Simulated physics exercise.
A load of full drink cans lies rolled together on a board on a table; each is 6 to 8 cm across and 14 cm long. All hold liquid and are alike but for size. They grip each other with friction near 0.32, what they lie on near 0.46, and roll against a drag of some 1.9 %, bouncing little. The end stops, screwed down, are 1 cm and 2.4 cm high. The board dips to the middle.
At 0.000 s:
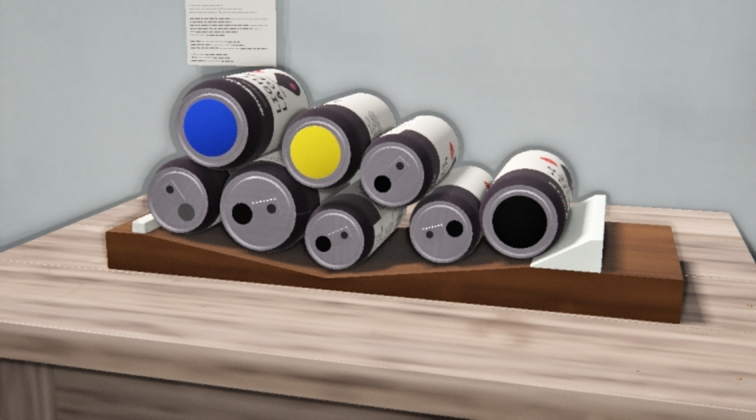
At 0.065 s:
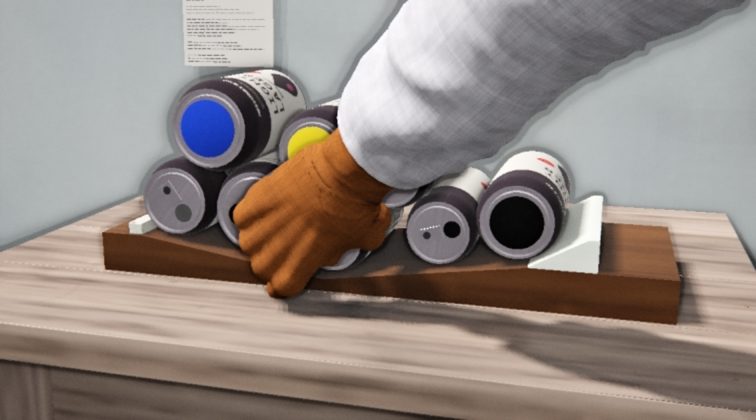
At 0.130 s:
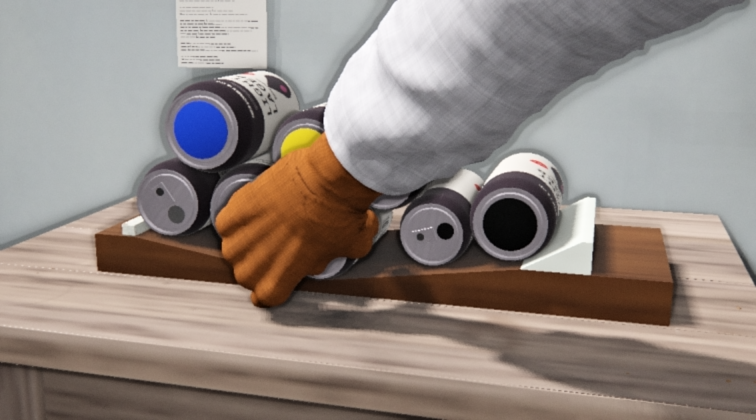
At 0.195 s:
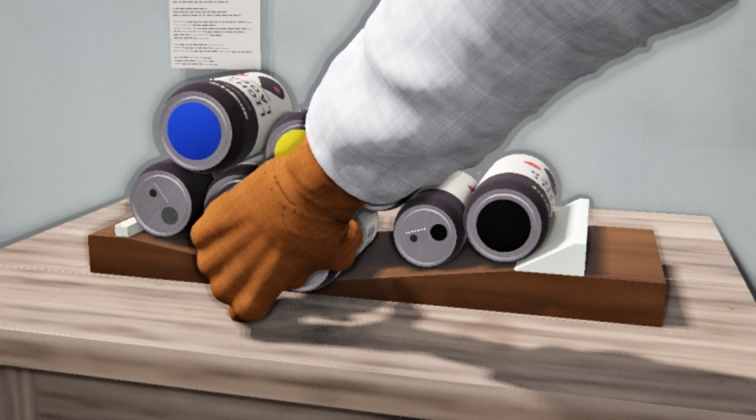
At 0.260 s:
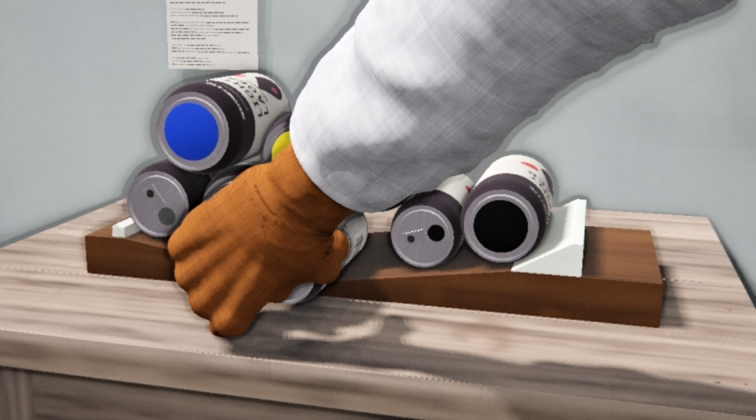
A brown-gloved hand grips a can low in the stack and draws it partway out.
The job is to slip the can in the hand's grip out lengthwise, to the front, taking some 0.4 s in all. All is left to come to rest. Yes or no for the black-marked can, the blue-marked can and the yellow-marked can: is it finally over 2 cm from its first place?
The black-marked can: No; the blue-marked can: No; the yellow-marked can: No.
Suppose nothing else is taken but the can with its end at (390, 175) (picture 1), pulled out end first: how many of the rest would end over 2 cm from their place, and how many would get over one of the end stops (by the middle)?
In that case 3 shift, 0 get out.
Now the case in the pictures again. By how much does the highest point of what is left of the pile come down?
Some 0 cm lower.
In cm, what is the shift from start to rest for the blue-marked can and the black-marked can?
Blue-marked can: 0, black-marked can: 0.
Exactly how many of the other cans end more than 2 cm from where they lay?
0 of them.
By 0.50 s, 0 now displaced over 2 cm; black in place; blue in place; yellow in place.
By 0.56 s, 0 now displaced over 2 cm; black in place; blue in place; yellow in place.
In the end, by 0.8 s, 0 moved over 2 cm; not one over the end stops; black in place; blue in place; yellow in place; top of the pile 16 cm high, from 16 cm.
